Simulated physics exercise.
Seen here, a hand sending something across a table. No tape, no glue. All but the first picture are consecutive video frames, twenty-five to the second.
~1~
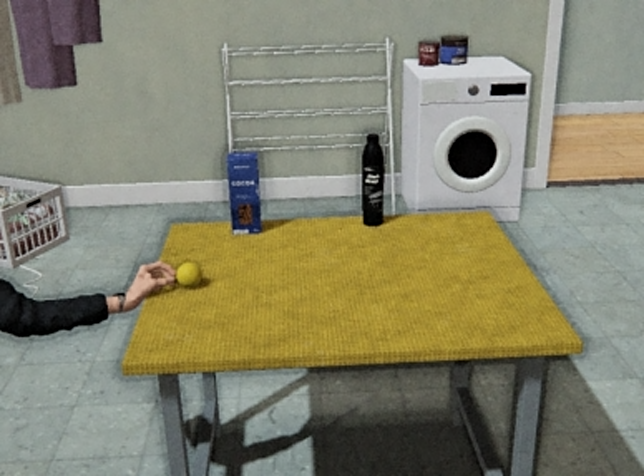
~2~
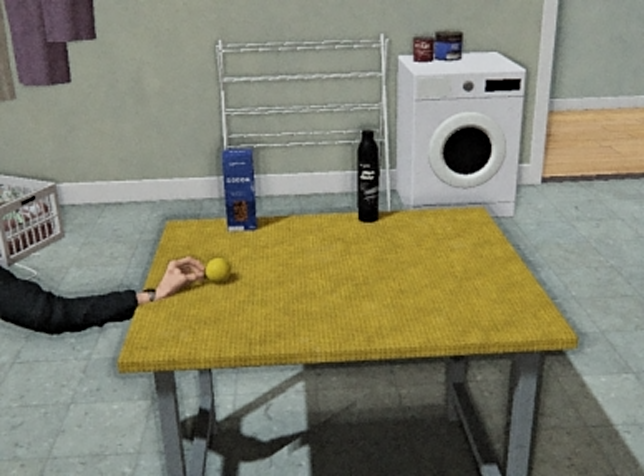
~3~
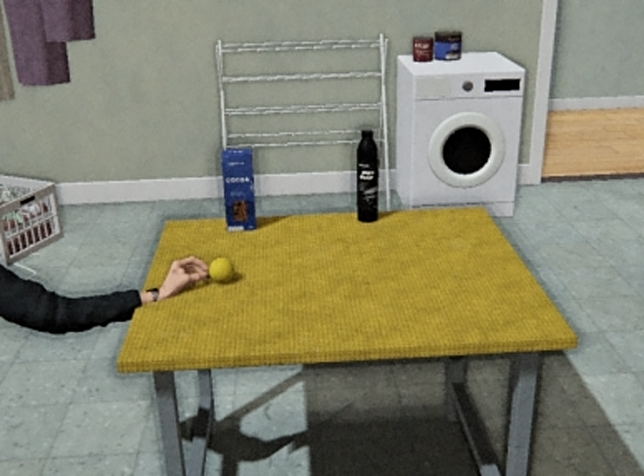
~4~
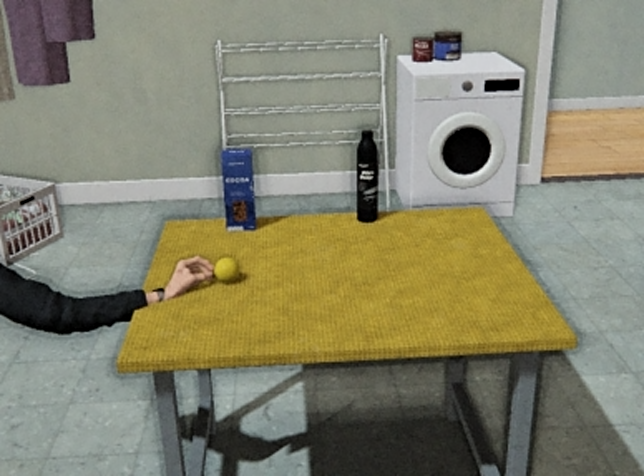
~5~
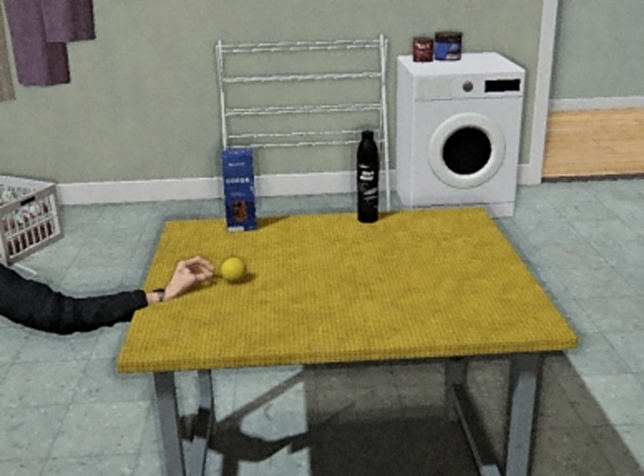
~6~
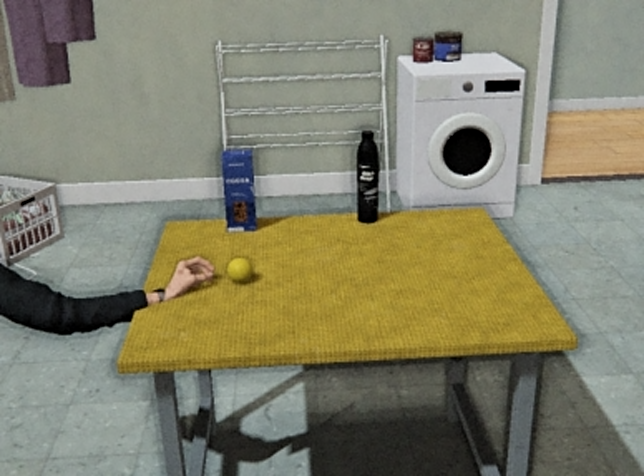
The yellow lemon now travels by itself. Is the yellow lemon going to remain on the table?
The yellow lemon remains on top.
Then, 0.20 s later than the last frame, yellow lemon moved about its own width near (266, 269).
Then, 0.50 s later than the last frame, yellow lemon moved well along near (293, 268).
When it is over, moved from the start, yellow lemon. End places, in pixels of the last picture, yellow lemon near (305, 267).
